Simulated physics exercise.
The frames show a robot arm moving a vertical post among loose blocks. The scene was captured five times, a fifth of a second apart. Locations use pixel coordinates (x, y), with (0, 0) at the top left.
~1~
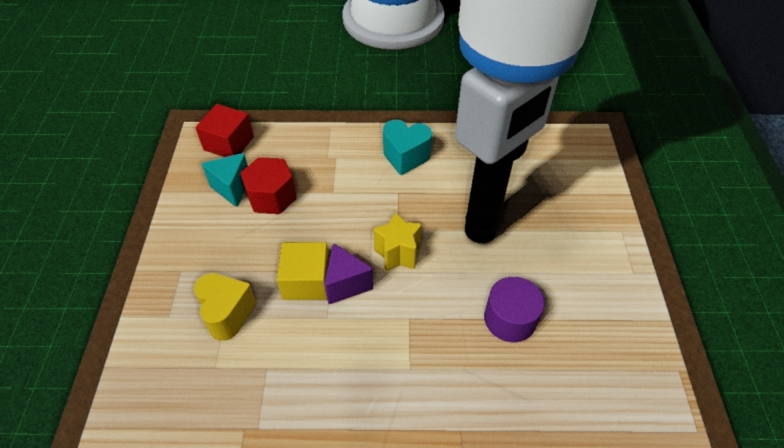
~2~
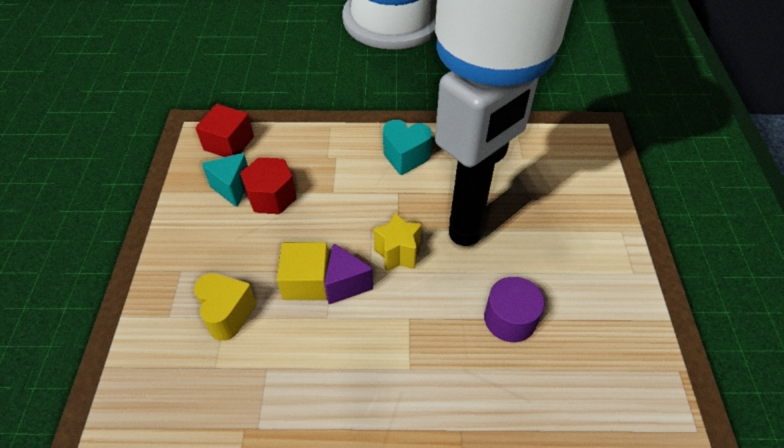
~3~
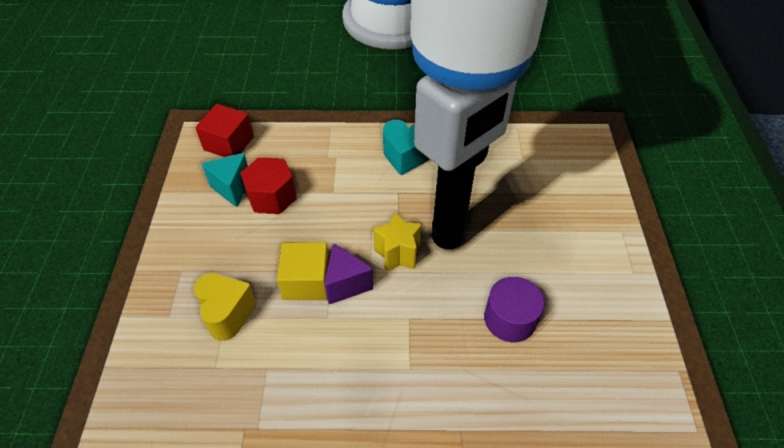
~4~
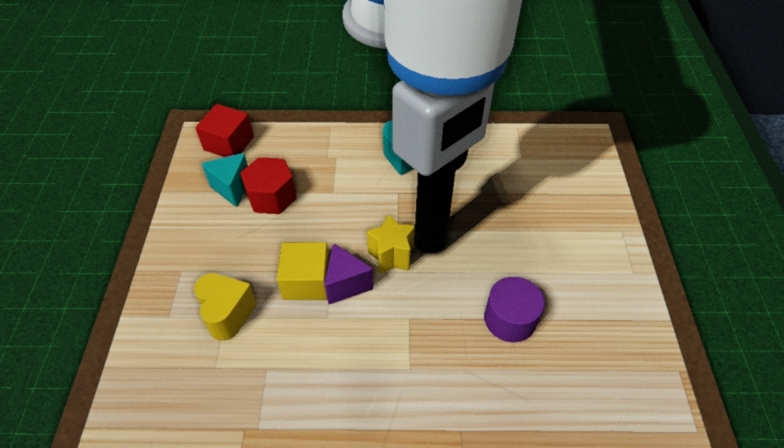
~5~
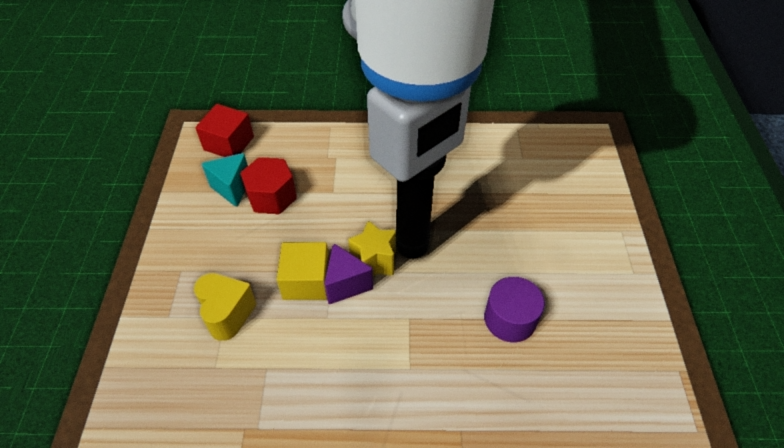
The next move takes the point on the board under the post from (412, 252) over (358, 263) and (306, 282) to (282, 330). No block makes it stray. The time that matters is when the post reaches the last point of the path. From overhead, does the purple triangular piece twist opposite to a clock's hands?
Short answer: Yes.
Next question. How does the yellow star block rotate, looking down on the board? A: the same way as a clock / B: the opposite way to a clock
Letter A.
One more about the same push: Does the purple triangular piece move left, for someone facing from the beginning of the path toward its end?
My answer is yes.
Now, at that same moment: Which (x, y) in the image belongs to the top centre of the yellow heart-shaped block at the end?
Answer: (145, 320).
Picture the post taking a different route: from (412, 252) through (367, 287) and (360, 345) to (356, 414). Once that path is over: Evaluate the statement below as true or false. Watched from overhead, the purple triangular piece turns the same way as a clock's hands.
That claim is true.
The first path, step by step. One third of the way, post at (356, 258); yellow four-sided block at (272, 269); purple triangular piece at (312, 285); yellow star block at (321, 250), turned 20° anticlockwise.
Two thirds of the way, post at (304, 277); yellow heart-shaped block at (181, 310), turned 30° clockwise; yellow four-sided block at (225, 288), turned 40° anticlockwise; purple triangular piece at (301, 291), turned 35° anticlockwise; yellow star block at (266, 264).
At the end, post at (280, 326); yellow heart-shaped block at (146, 318), turned 50° clockwise; yellow four-sided block at (194, 305), turned 20° anticlockwise; purple triangular piece at (298, 334), turned 90° anticlockwise; yellow star block at (246, 295), turned 25° clockwise.
